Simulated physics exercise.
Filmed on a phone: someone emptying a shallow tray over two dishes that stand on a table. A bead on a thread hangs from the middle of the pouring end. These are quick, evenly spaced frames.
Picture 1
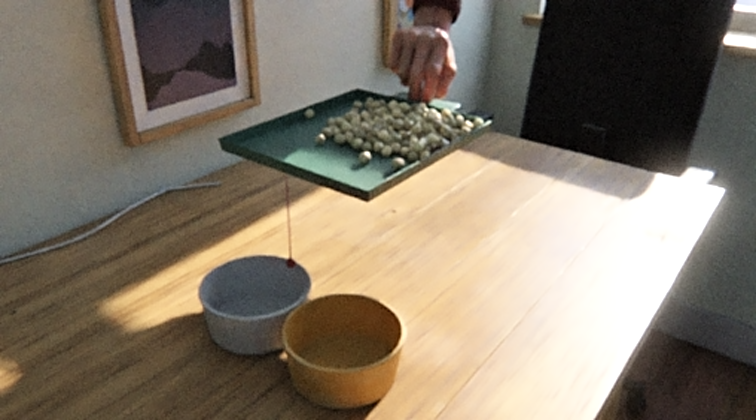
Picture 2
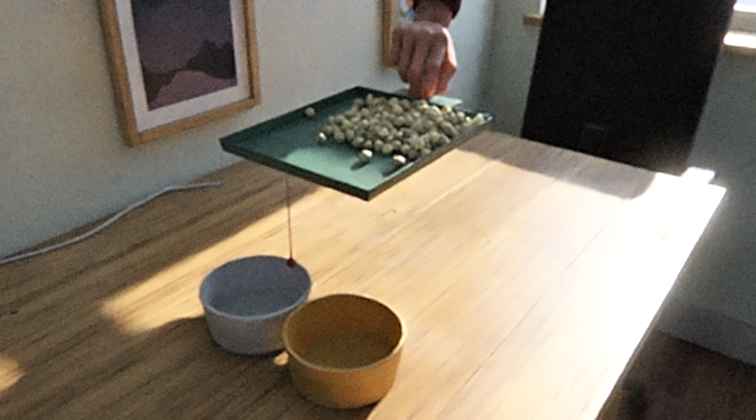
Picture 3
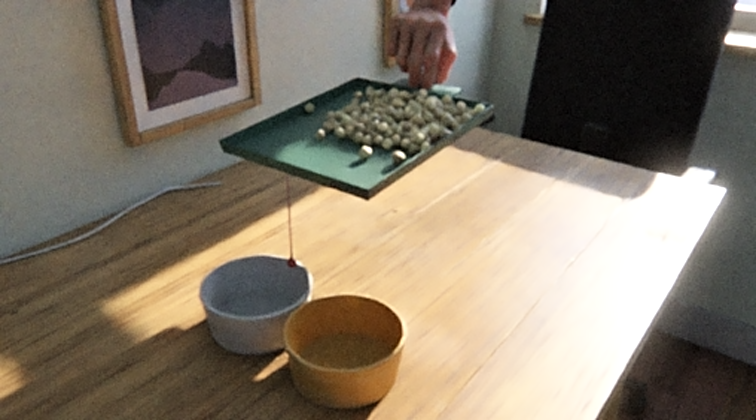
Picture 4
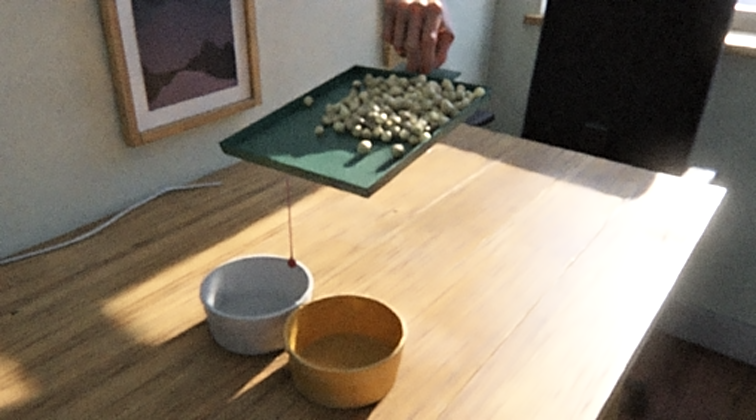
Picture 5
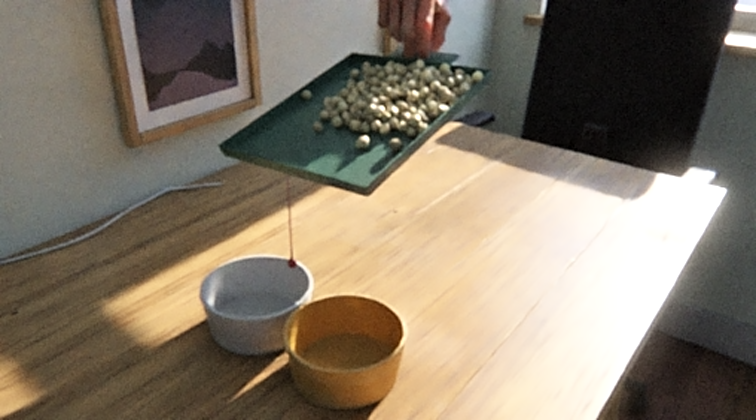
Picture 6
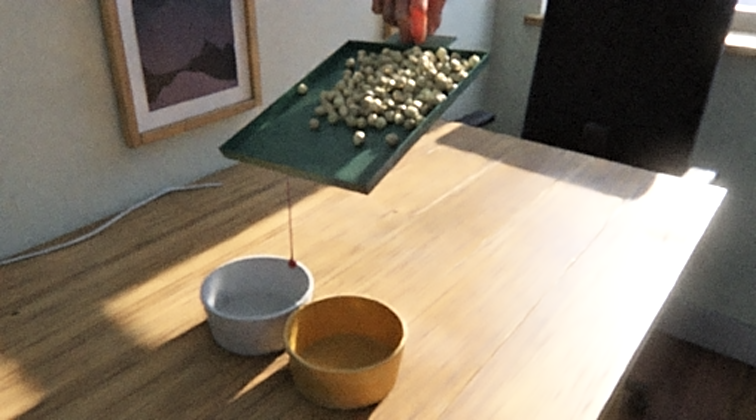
A hand raised the far end of a green tray of round, pale nuts, steadily tilting it above a gray bowl and a yellow bowl on a wooden table, while the nuts stayed bunched together.
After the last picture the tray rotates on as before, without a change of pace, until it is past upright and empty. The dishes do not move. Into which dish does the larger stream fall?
The left dish gets more.
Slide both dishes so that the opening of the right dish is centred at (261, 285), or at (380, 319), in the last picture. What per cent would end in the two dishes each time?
The first gives 70 %, the second 10 %.
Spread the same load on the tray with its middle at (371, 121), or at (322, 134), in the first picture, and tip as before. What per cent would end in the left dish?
First some 40, then 50 per cent.
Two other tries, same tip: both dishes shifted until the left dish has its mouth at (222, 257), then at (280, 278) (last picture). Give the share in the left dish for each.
Roughly 50 per cent, and 20 per cent.
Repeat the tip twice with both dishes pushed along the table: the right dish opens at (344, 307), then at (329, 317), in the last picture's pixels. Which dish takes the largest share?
At the first place left, at the second left.
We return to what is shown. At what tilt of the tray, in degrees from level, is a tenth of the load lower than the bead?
Roughly 70°.
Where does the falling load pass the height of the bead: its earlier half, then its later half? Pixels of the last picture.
At about (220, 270), then at (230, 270).
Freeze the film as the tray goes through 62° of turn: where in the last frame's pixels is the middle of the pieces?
At about (275, 141).
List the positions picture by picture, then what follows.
The first frame shows corners of the pouring end (221, 138) and (367, 189), level; middle of the load (405, 129), macadamia nuts; left dish (215, 326); right dish (304, 379); bead on its thread (291, 263).
The second frame shows corners of the pouring end (221, 139) and (368, 189), level; middle of the load (405, 126).
The third frame shows corners of the pouring end (221, 140) and (368, 187), tipped barely, lowest at the left corner; middle of the load (406, 118).
The fourth frame shows corners of the pouring end (221, 142) and (366, 186), tipped a little, lowest at the left corner; middle of the load (405, 107).
The fifth frame shows corners of the pouring end (221, 145) and (365, 185), tipped a little, lowest at the left corner; middle of the load (403, 96).
The sixth frame shows corners of the pouring end (221, 147) and (364, 184), tipped clearly, lowest at the left corner; middle of the load (399, 85); left dish (217, 327); right dish (306, 379).
Just after the last frame, tray tipped steeply; the larger part on the tray; just a few in the right dish; just a few in the left dish; just a few outside both; about a tenth in the air.
A moment on, tray tipped right over; roughly two thirds on the tray; just a few in the right dish; about a tenth in the left dish; roughly a quarter outside both.
Further on, tray tipped past a quarter turn; just a few in the right dish; roughly half in the left dish; roughly half outside both; just a few in the air.
When it is over, tray tipped past a quarter turn; just a few in the right dish; roughly half in the left dish; roughly half outside both.
